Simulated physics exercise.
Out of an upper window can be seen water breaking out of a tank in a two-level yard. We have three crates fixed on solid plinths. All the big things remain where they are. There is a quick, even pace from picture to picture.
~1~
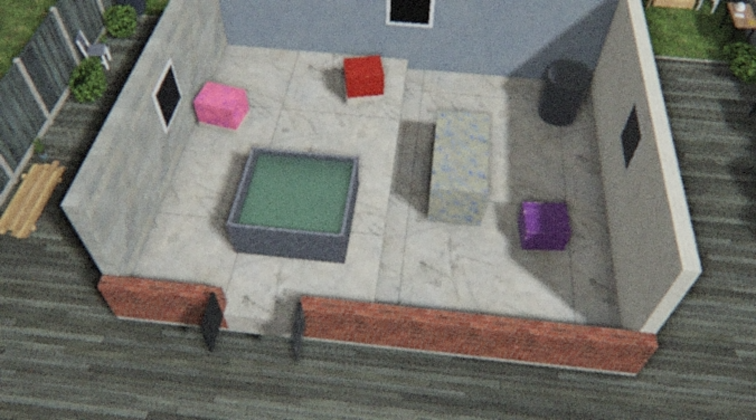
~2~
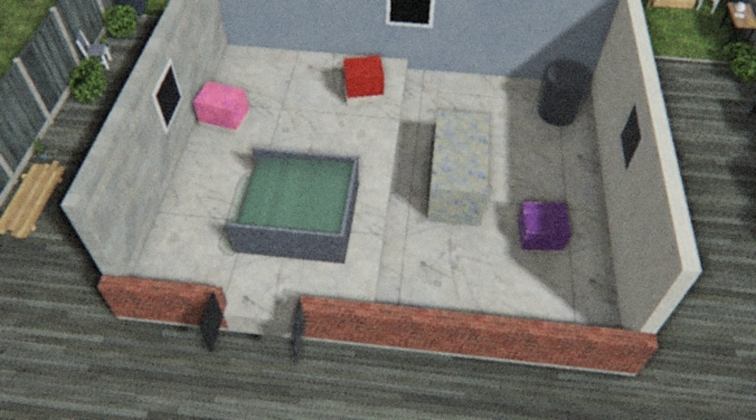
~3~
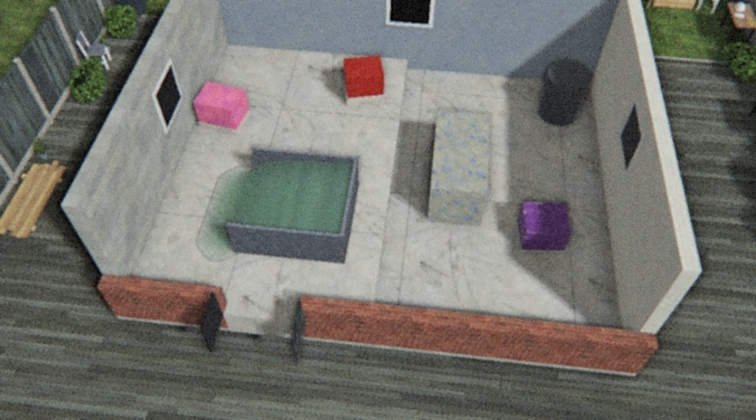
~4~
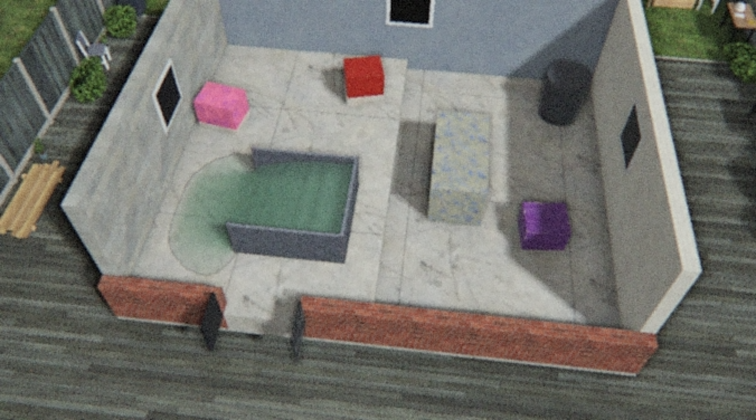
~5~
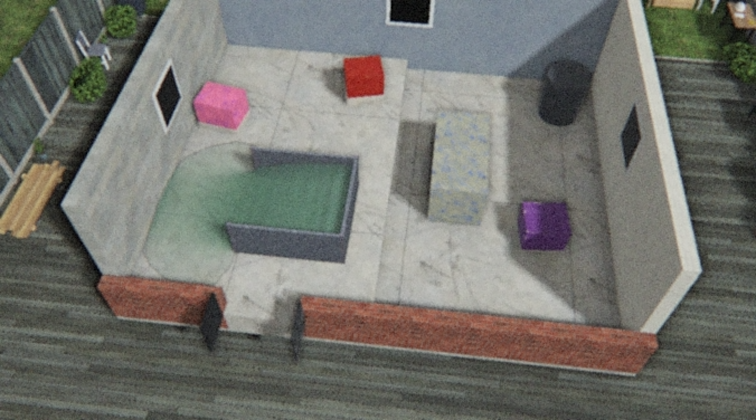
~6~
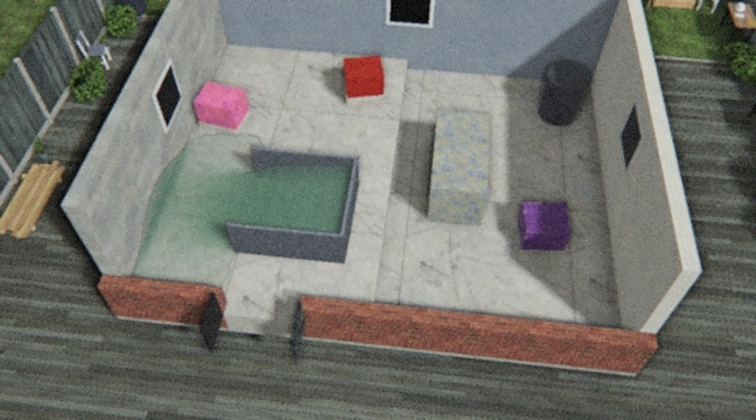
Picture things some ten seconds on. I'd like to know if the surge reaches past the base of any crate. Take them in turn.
My prediction: The pink crate will have water on it. The purple crate will have water on it. The red crate will have no water on it.
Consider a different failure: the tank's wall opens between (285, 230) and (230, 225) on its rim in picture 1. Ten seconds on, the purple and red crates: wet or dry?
Within ten seconds the purple crate stays untouched and the red crate stays untouched.
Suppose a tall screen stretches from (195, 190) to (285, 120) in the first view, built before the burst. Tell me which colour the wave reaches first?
My answer: The crate marked pink.
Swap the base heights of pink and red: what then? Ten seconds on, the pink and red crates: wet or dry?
Result: Pink crate gets splashed; red crate comes through fine.
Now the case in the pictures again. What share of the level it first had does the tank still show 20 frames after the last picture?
About 16 %.
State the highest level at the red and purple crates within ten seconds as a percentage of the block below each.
Close to 40 per cent, and close to 150 per cent, in that order.
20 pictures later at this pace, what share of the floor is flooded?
My guess is around 50 in a hundred.
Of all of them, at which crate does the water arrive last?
Coming in last, the purple crate.
A moment on, water covers 15 % of the floor; the pink crate water round its plinth, the purple crate not reached, the red crate not reached.
Next, water covers 20 % of the floor; the pink crate water round its plinth, the purple crate not reached, the red crate not reached.
Then, water covers 50 % of the floor; the pink crate water round its plinth, the purple crate not reached, the red crate water round its plinth.
Later, water covers 75 % of the floor; the pink crate water round its plinth, the purple crate water round its plinth, the red crate water round its plinth.
In the end, water covers 90 % of the floor; the pink crate was topped, the purple crate was topped, the red crate stayed above the water.
